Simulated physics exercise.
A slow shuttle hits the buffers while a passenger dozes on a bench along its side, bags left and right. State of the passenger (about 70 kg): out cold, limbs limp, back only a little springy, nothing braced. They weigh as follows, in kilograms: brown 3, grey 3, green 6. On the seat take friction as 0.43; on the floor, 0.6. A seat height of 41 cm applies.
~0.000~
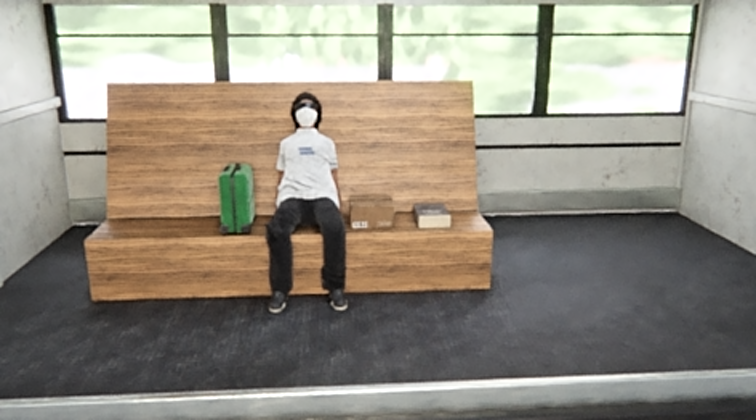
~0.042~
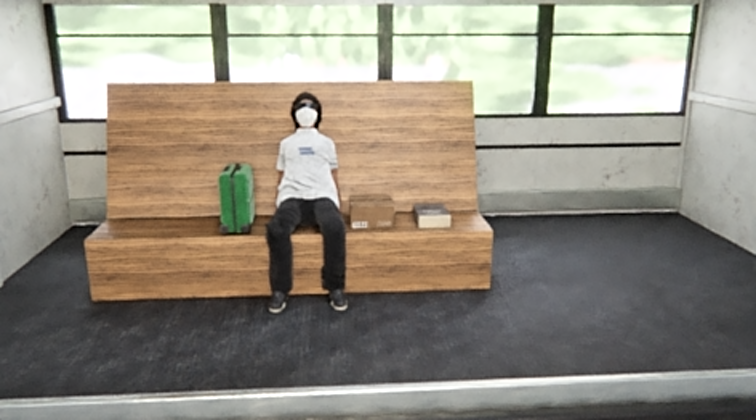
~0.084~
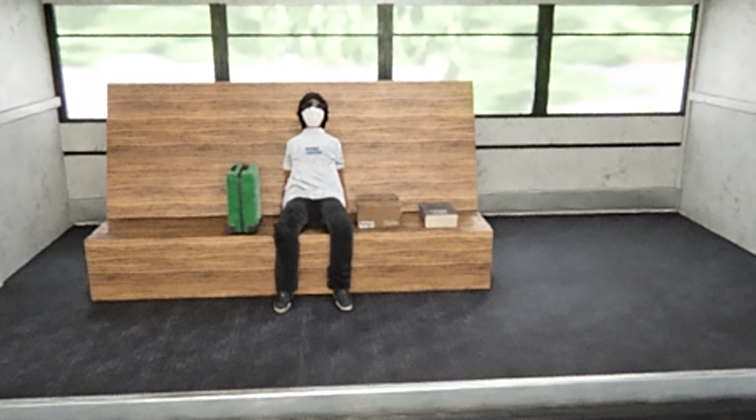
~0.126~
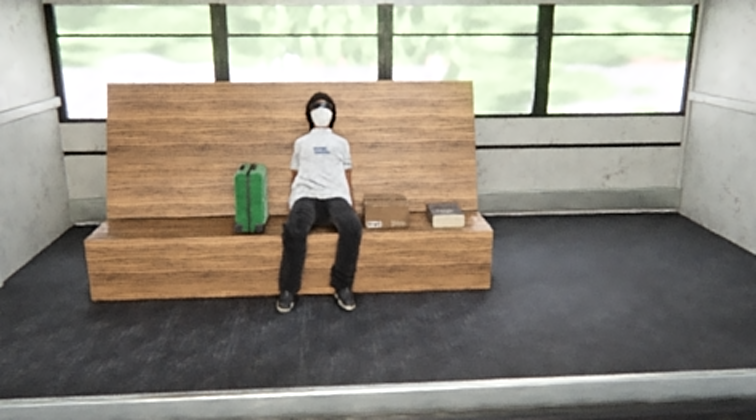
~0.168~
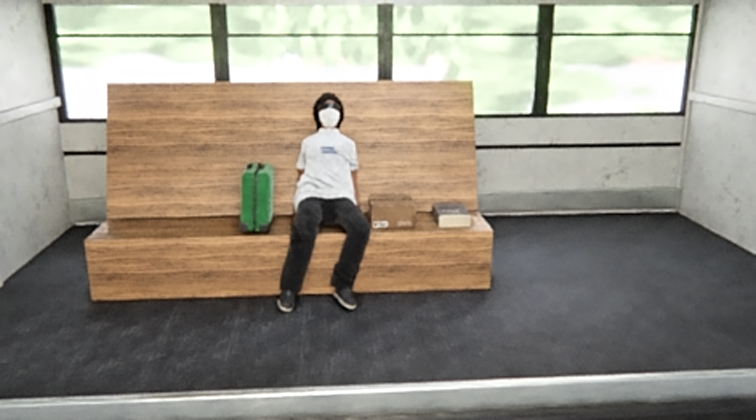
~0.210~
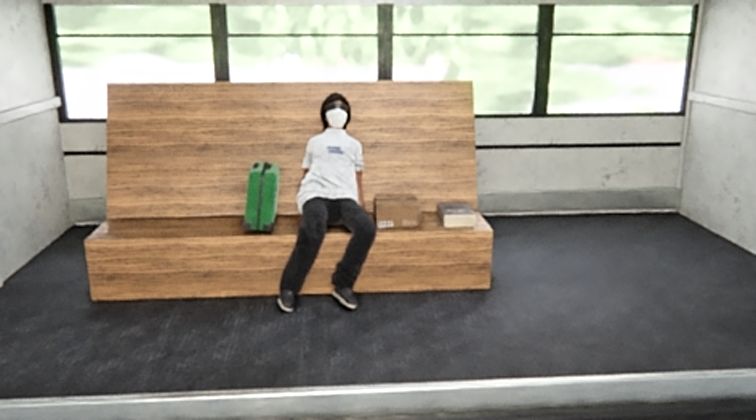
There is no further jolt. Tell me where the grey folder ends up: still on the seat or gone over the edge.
The grey folder is still up there.
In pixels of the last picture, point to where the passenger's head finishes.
The head ends at about (421, 178).
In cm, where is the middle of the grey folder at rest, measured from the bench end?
About 15 cm short of it.
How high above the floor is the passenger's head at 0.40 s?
The head is around 110 centimetres up at that moment.
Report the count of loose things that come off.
0.
After 0.40 s the grey folder is 14 cm short of the bench end, tilted 0°, near (465, 214) in the last picture's view; the passenger's hips 55 cm above the ground.
After 0.65 s the grey folder is 14 cm short of the bench end, tilted 0°, near (465, 214) in the last picture's view; the passenger's hips 56 cm above the ground.
After 1.05 s the grey folder is 14 cm short of the bench end, tilted 0°, near (465, 214) in the last picture's view; the passenger's hips 57 cm above the ground.
Final state at 2.1 s, brown carton stays on; grey folder stays on; green case stays on; passenger's hips keep to the seat.
